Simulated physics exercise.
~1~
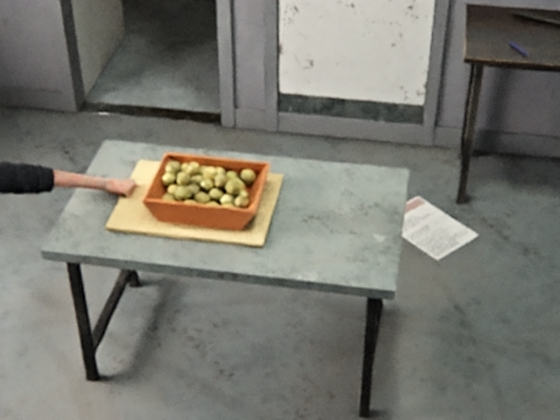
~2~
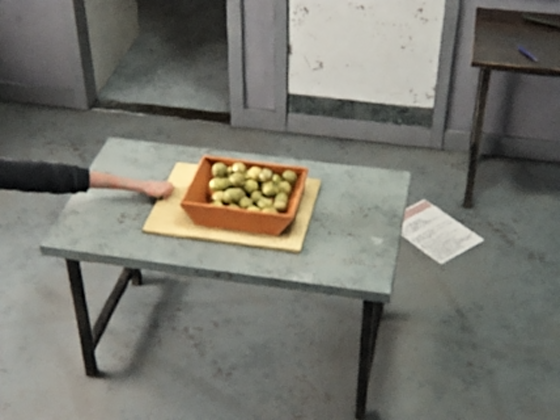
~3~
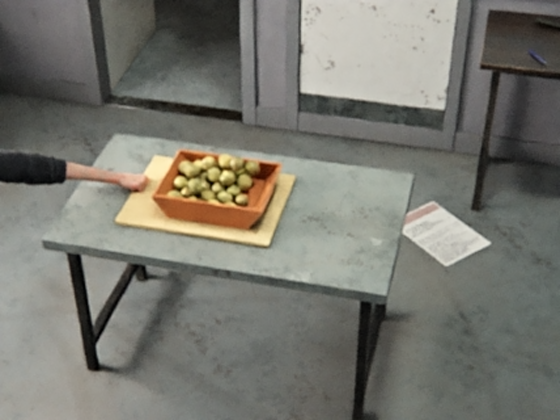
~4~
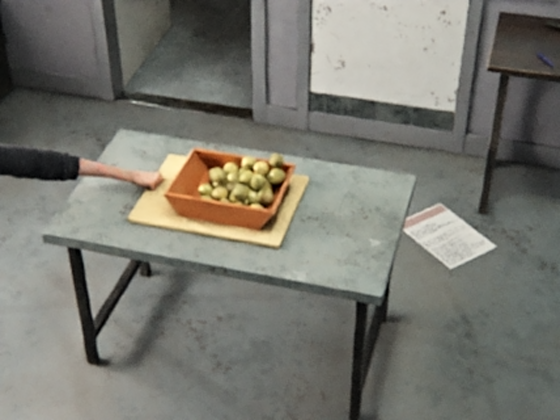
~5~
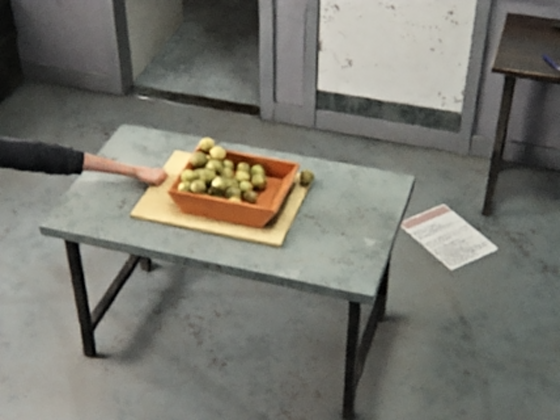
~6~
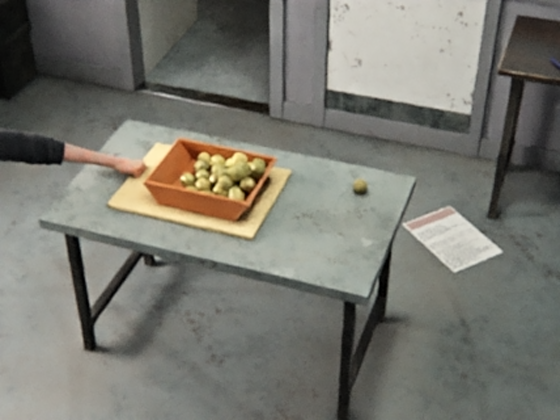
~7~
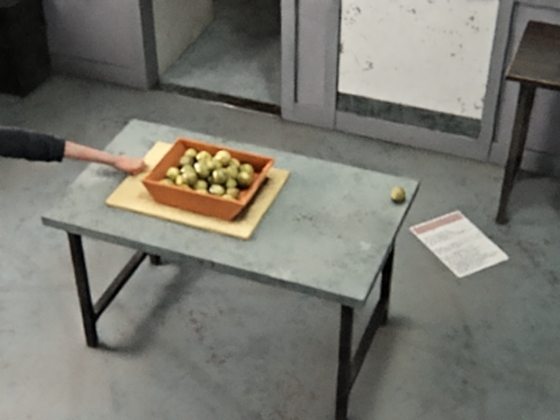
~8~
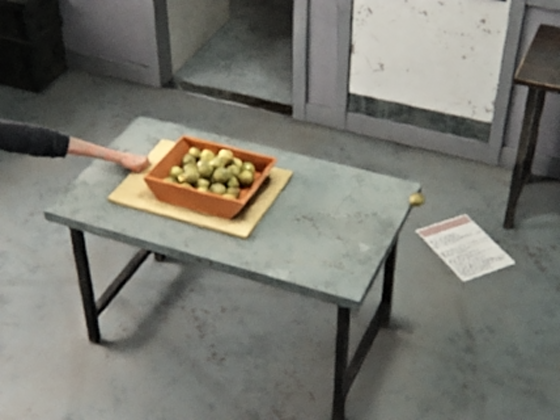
A hand shakes an orange container of yellow apples until one rolls off the table's right edge.
